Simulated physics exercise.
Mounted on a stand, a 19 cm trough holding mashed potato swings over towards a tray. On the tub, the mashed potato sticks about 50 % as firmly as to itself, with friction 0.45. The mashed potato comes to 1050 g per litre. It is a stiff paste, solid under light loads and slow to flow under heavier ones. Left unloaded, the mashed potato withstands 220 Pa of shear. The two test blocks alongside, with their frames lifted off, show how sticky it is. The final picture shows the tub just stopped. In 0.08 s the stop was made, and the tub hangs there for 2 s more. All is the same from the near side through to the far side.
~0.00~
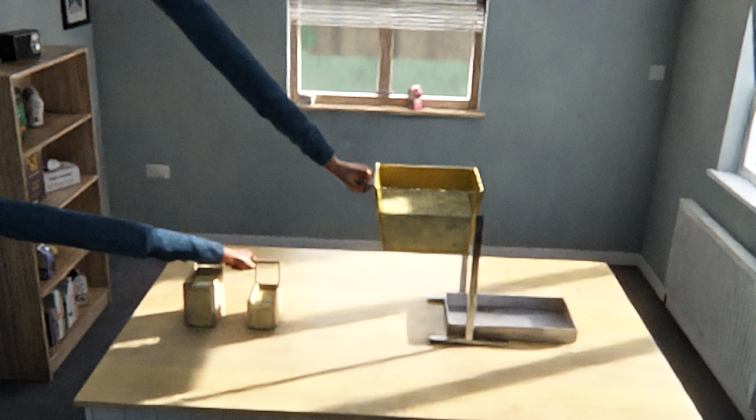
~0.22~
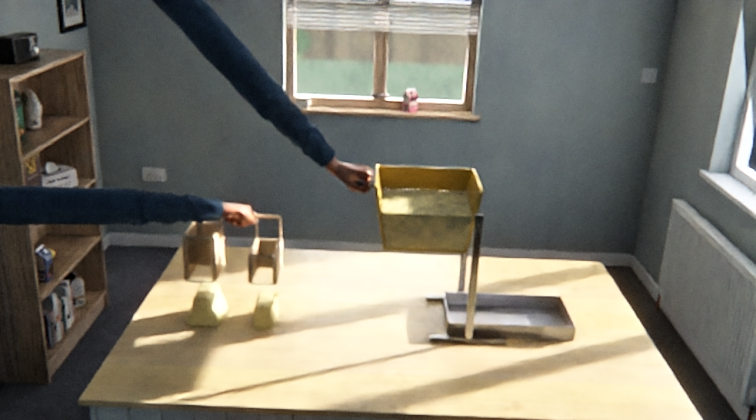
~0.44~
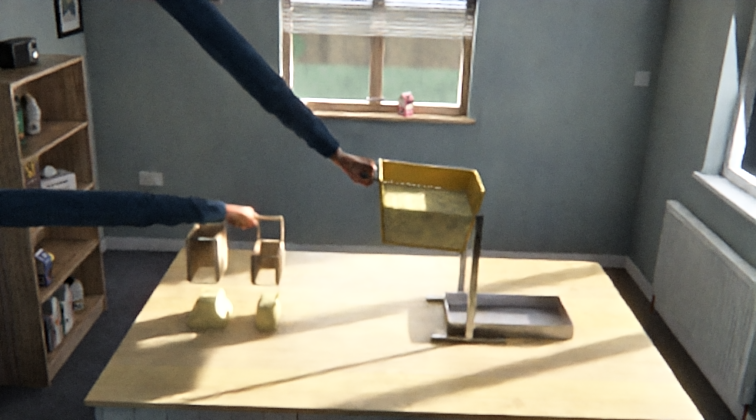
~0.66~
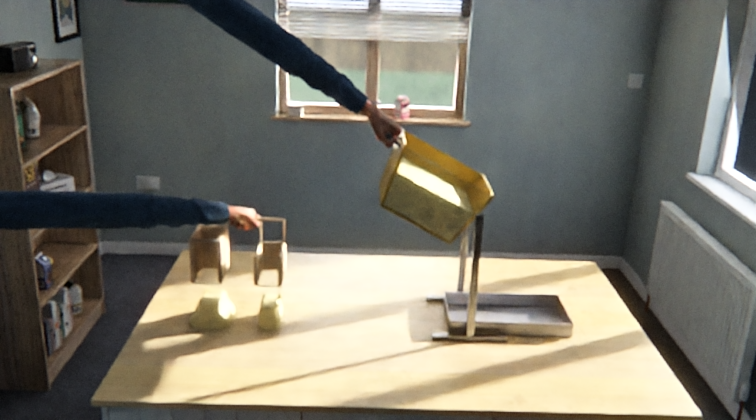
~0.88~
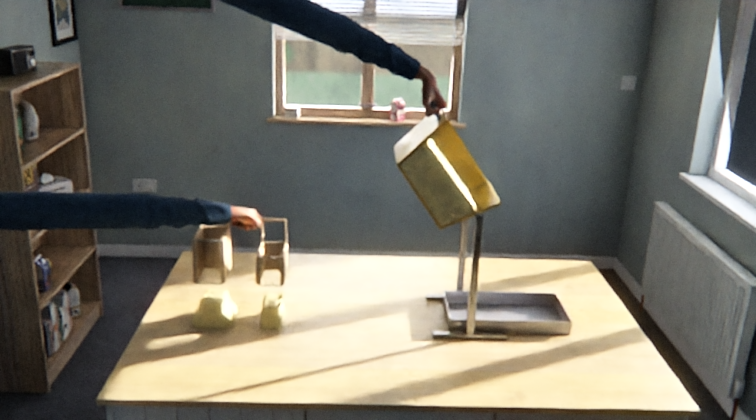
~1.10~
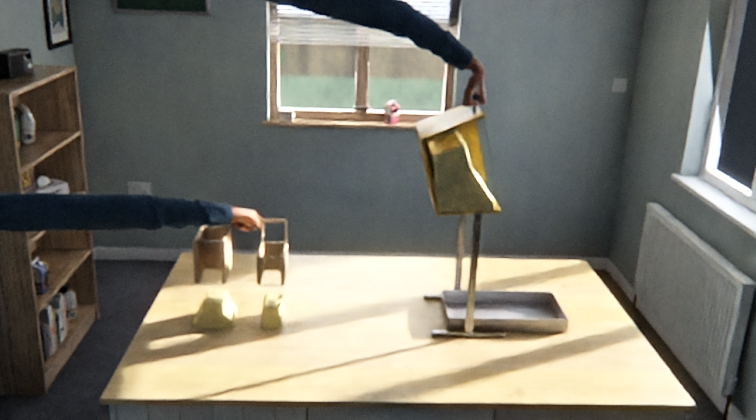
One hand lifted two small open boxes off pale yellow blocks, which sagged a little, while another hand raised the left side of a yellow tub of mashed potato, tilting it steeply rightward above a tray.
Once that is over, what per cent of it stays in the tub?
Some 54 per cent stays in the tub.
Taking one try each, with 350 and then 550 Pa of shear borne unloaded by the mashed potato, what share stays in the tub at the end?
About 70 % first, about 100 % second.
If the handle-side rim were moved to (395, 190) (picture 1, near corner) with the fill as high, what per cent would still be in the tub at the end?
About 70 % stays in the tub.
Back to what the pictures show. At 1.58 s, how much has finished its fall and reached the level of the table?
At that moment, near 6 % is down.
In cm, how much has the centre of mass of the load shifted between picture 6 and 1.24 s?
The distance comes to some 5 cm.
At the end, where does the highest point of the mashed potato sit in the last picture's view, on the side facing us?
Highest point: Approx. (448, 185).
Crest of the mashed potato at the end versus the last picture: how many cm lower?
13 cm or so.
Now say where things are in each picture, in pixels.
In the first picture, handle-side rim at (377, 187), tilt 0 degrees; crest of the mashed potato at (386, 212); block heights 13 cm, 8.1 cm (left to right).
In the second picture, handle-side rim at (378, 187), tilt 0 degrees; crest of the mashed potato at (387, 212); block heights 9.9 cm, 7.9 cm (left to right).
In the third picture, handle-side rim at (382, 181), tilt 5 degrees; crest of the mashed potato at (389, 207); block heights 9.2 cm, 7.8 cm (left to right).
In the fourth picture, handle-side rim at (407, 147), tilt 28 degrees; crest of the mashed potato at (400, 174); block heights 9.1 cm, 7.8 cm (left to right).
In the fifth picture, handle-side rim at (448, 122), tilt 55 degrees; crest of the mashed potato at (426, 145); block heights 9.1 cm, 7.8 cm (left to right).
In the sixth picture, handle-side rim at (485, 117), tilt 76 degrees; crest of the mashed potato at (462, 146); block heights 9.1 cm, 7.8 cm (left to right).
After 1.24 s, the tub is at 76 degrees and holds 90 %.
After 1.41 s, the tub is at 76 degrees and holds 69 %.
After 1.58 s, the tub is at 76 degrees and holds 58 %.
After 1.75 s, the tub is at 76 degrees and holds 56 %.
After 3.10 s, the tub is at 76 degrees and holds 54 %.
